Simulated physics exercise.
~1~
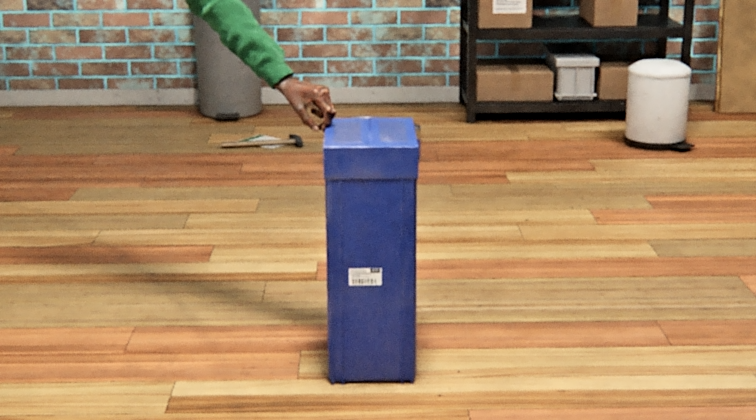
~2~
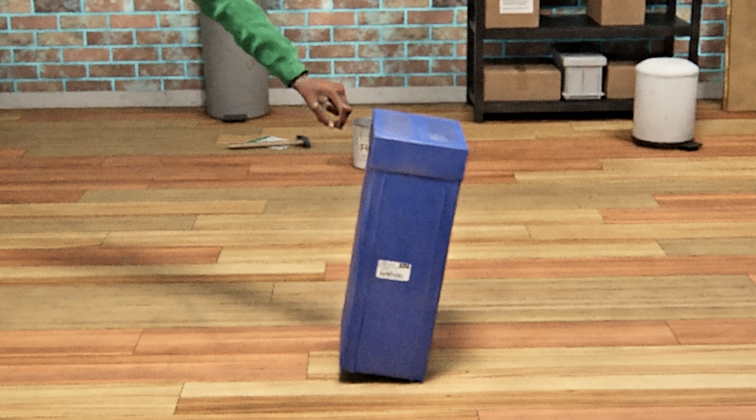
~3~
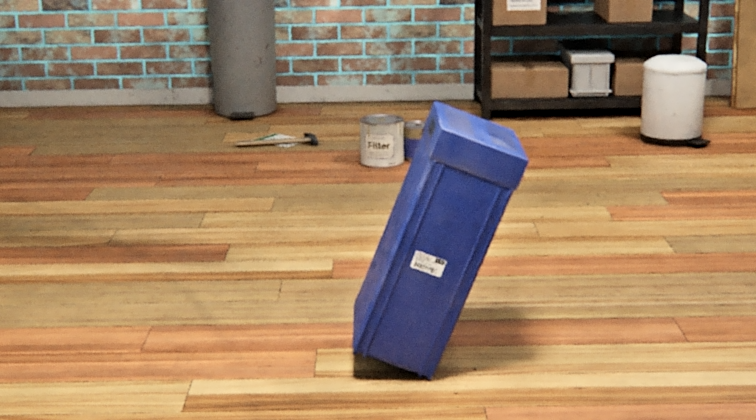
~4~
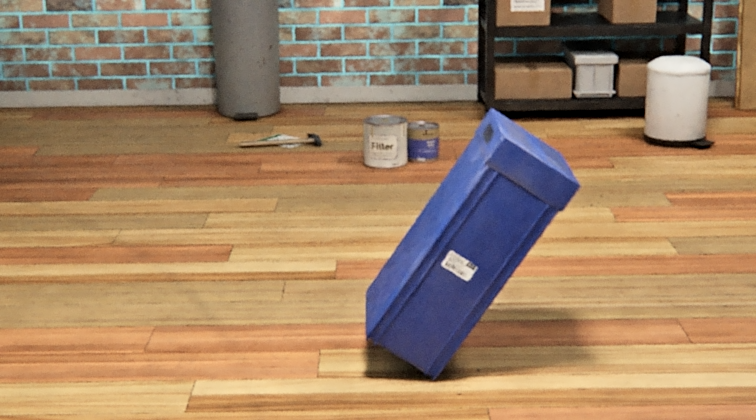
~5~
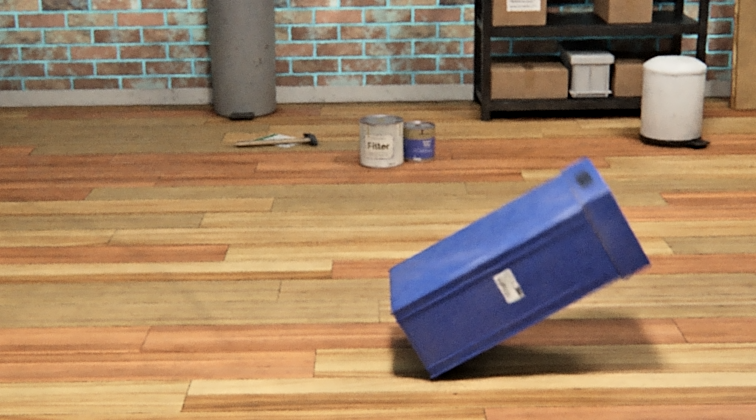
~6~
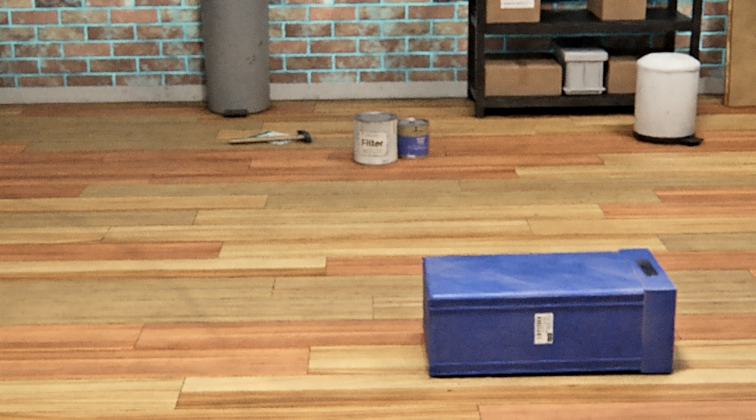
In a room with a wooden floor and a brick wall, a hand let go of a tall blue tote and drew back. The tote leaned farther and farther to the right, then toppled over and ended up lying on its side.
